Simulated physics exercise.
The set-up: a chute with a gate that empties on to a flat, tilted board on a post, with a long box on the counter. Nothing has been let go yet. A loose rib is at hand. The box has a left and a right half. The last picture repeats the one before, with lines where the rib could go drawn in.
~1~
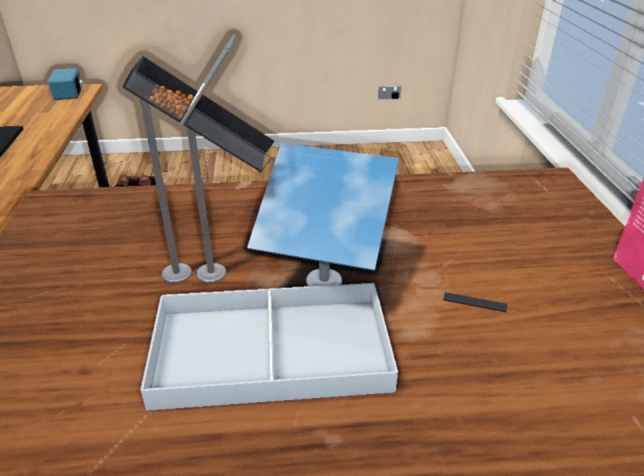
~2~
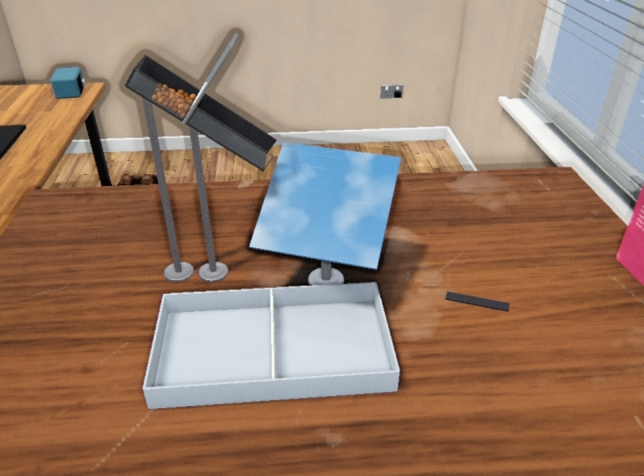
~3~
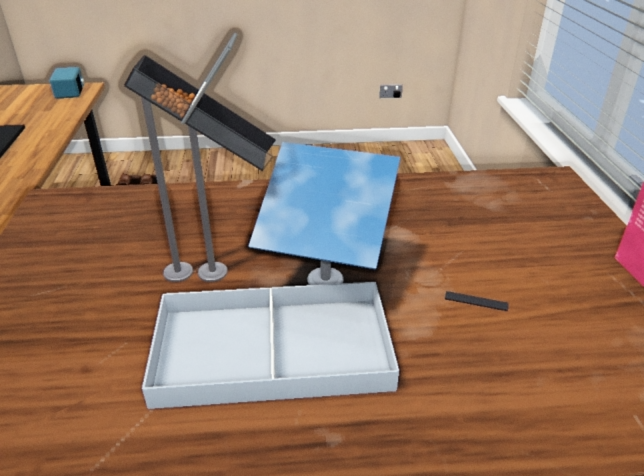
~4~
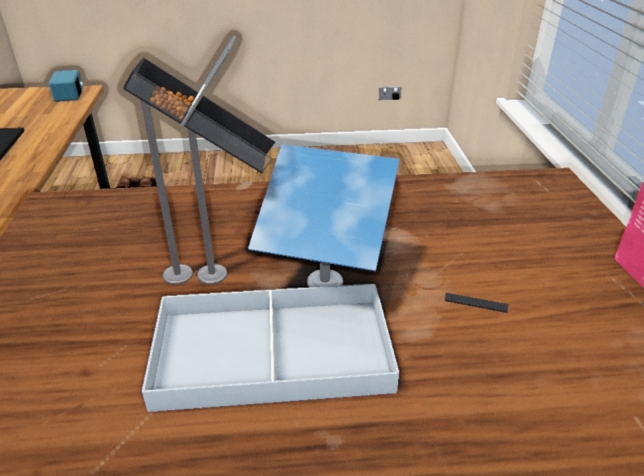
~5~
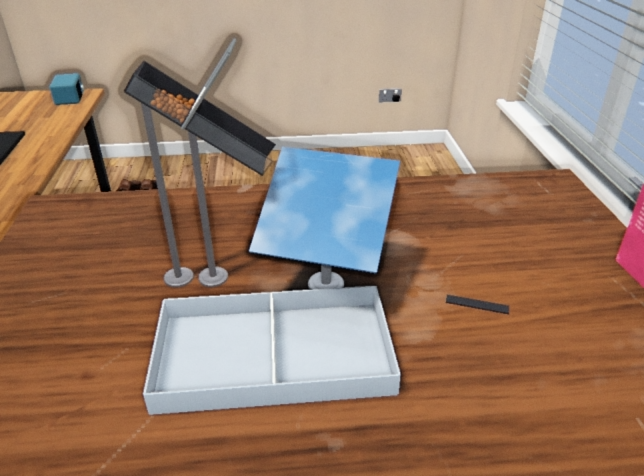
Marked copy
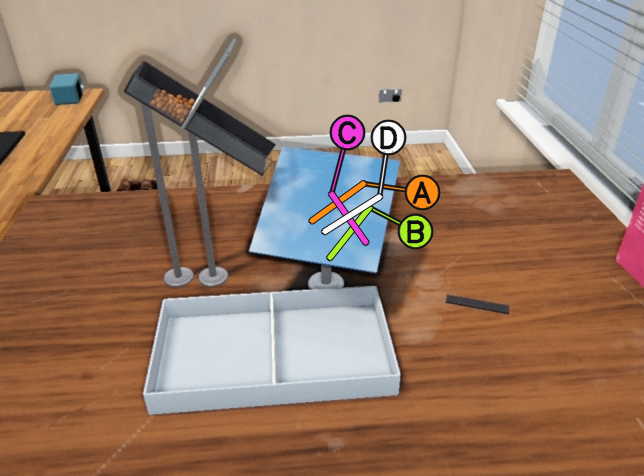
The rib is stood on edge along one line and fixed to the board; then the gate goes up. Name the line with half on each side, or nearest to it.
The best line is A.
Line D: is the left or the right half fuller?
More lands on the right.
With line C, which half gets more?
The right half.
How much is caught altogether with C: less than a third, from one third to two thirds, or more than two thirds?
More than two thirds.
On the marked copy, line A from (363, 183) to (312, 220); line B from (369, 207) to (329, 257); line C from (331, 193) to (365, 242); line D from (379, 196) to (324, 231).
With A, of what is caught, close to half in the left half, close to half in the right.
With B, of what is caught, only a few in the left half, all but a few in the right.
With C, of what is caught, only a few in the left half, all but a few in the right.
With D, of what is caught, a small share in the left half, all but a few in the right.
